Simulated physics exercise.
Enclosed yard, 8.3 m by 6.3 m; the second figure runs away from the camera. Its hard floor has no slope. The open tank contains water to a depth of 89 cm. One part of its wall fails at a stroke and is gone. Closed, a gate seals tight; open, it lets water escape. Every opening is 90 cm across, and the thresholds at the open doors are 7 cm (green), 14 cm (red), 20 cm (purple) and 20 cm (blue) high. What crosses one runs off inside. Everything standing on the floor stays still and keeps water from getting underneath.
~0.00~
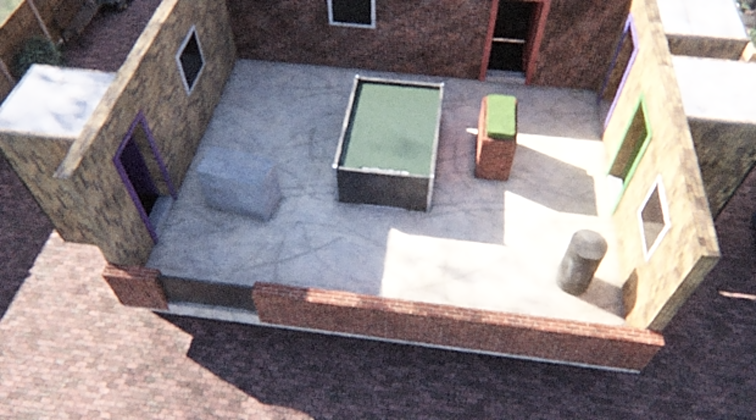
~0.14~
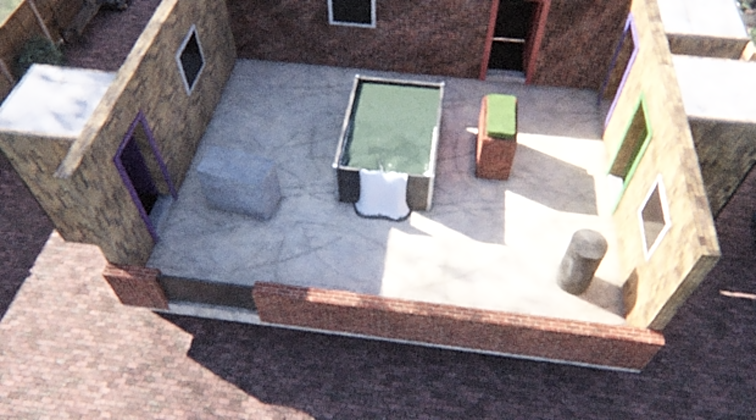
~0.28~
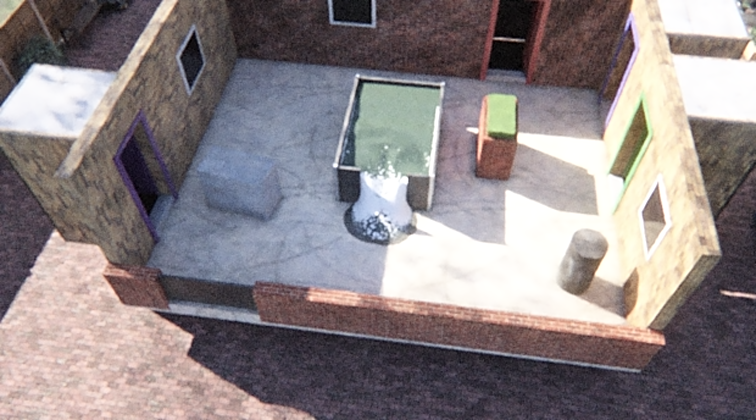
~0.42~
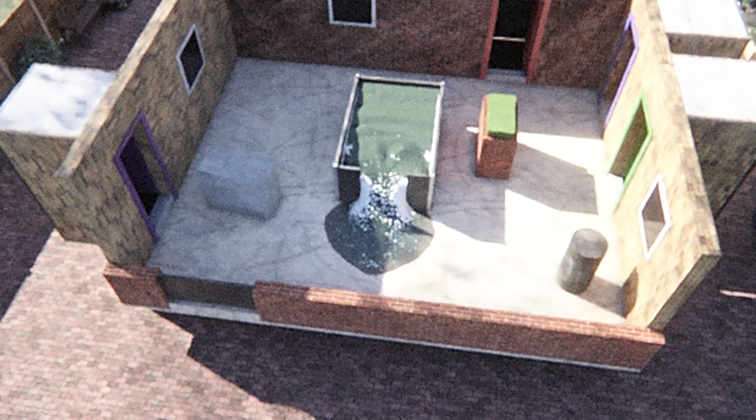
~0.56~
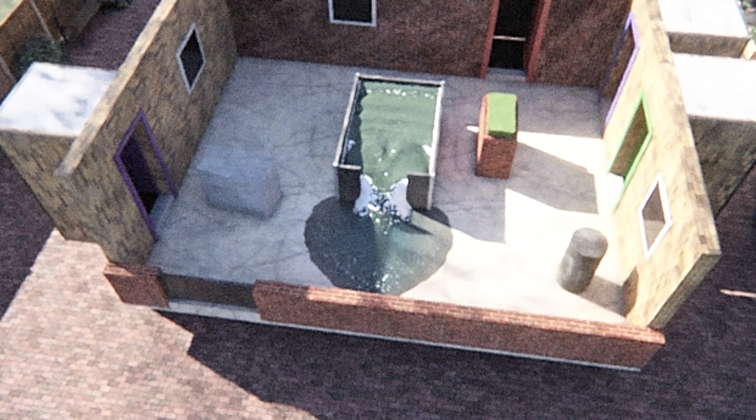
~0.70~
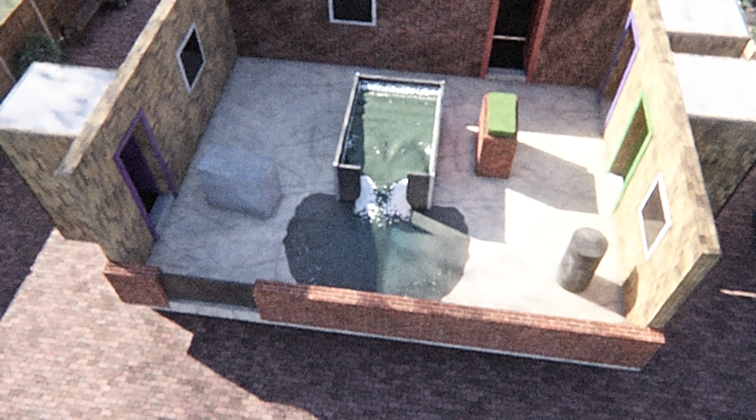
Water burst through the near end of an open tank in a walled yard, gushing out white and foamy, then spread in a widening dark pool across the pale floor toward the low brick wall.
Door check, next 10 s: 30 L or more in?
Green door no, red door no, purple door no, blue door no.
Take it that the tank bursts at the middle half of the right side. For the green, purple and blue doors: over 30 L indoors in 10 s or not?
Then: Green beyond it, purple short of it, blue short of it.
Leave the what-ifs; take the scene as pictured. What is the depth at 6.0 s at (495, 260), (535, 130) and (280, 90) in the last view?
Around 3 cm, 4 cm and 2 cm, in the order given.
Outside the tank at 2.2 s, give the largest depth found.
Roughly 39 cm.
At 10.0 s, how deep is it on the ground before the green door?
4.0 cm or so.
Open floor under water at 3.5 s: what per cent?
Roughly 45 % of the floor.
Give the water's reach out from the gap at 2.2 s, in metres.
Around 5.0 metres.
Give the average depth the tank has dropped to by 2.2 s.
Average depth: About 51 cm.
After 1.4 s water covers 20 % of the floor and is deepest (42 cm) near (380, 212); green door not reached, red door not reached, purple door not reached, blue door not reached.
After 2.2 s water covers 30 % of the floor and is deepest (39 cm) near (138, 285); green door not reached, red door not reached, purple door not reached, blue door not reached.
After 3.5 s water covers 45 % of the floor and is deepest (30 cm) near (592, 342); green door 3 cm at the sill, 0 L in, red door not reached, purple door 19 cm at the sill, 1 L in, blue door not reached.
After 6.0 s water covers 75 % of the floor and is deepest (20 cm) near (138, 285); green door 4 cm at the sill, 0 L in, red door 10 cm at the sill, 0 L in, purple door 16 cm at the sill, 2 L in, blue door 4 cm at the sill, 0 L in.
After 10.0 s water covers 95 % of the floor and is deepest (16 cm) near (405, 72); green door 4 cm at the sill, 0 L in, red door 9 cm at the sill, 0 L in, purple door 11 cm at the sill, 2 L in, blue door 12 cm at the sill, 0 L in.
